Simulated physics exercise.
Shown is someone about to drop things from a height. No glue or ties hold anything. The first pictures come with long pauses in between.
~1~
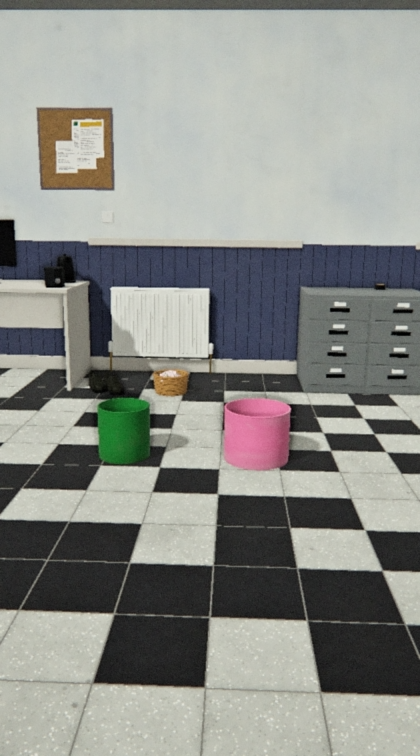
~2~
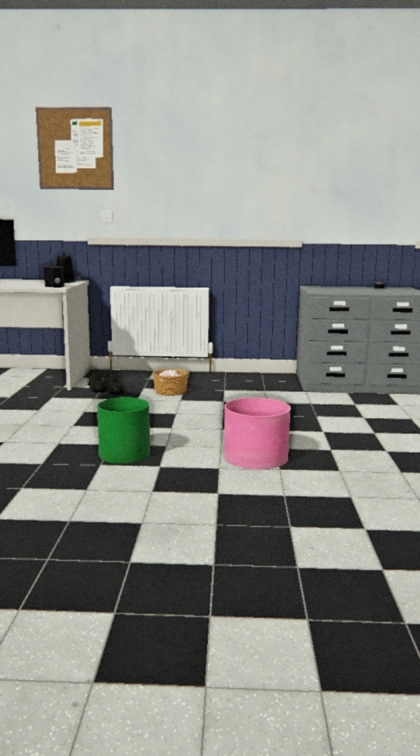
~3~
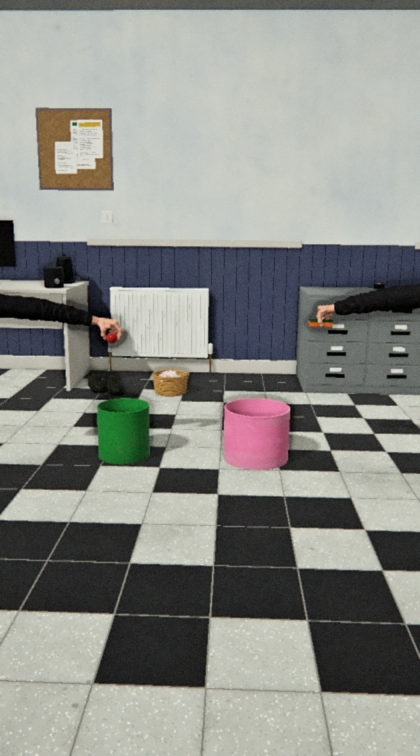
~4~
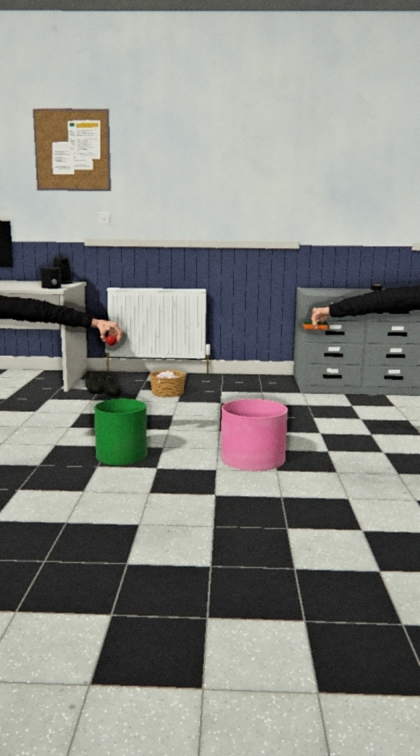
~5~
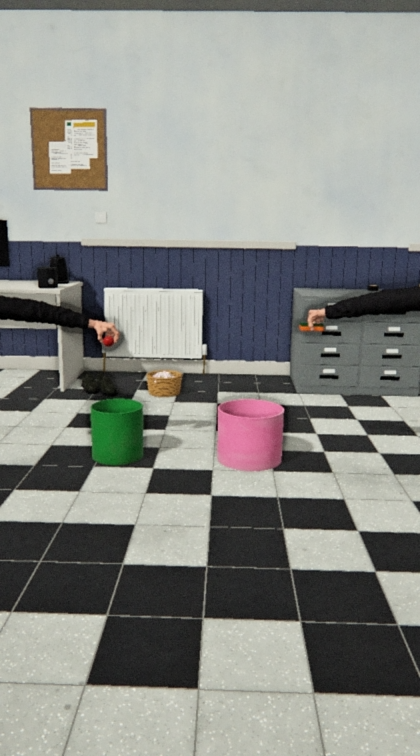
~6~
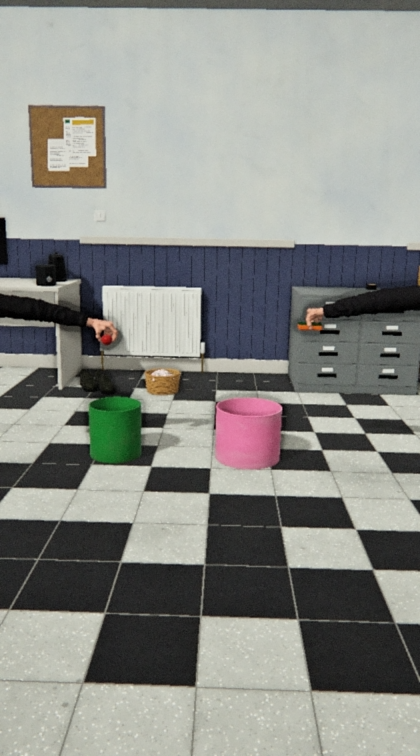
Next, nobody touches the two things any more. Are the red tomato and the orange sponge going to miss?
At the end, the red tomato goes in; the orange sponge stays out.
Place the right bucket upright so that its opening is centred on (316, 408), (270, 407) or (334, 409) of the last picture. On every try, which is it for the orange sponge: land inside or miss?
First the orange sponge gets in, next it stays out, last it gets in.
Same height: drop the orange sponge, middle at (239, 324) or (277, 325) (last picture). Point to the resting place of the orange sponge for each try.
It settles at (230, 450) in the first case and at (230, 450) in the second.
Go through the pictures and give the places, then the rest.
Left bin (124, 430), in the first frame.
Right bucket (257, 432), in the second frame.
Still on the way; red tomato (112, 338); left bin (124, 430), in the third frame.
Still on the way; orange sponge (315, 325); right bucket (254, 434), in the fourth frame.
Still on the way; red tomato (109, 341); left bin (117, 431), in the fifth frame.
In place, still held; red tomato (107, 340); orange sponge (310, 326); right bucket (248, 432), in the sixth frame.
Then, 0.20 s past the last view, red tomato in the air near (107, 364); orange sponge in the air near (308, 351).
Then, 0.32 s past the last view, red tomato in the air near (109, 413); orange sponge in the air near (305, 401).
Finally, the red tomato is caught, near (109, 447); the orange sponge falls beside it, near (302, 456).
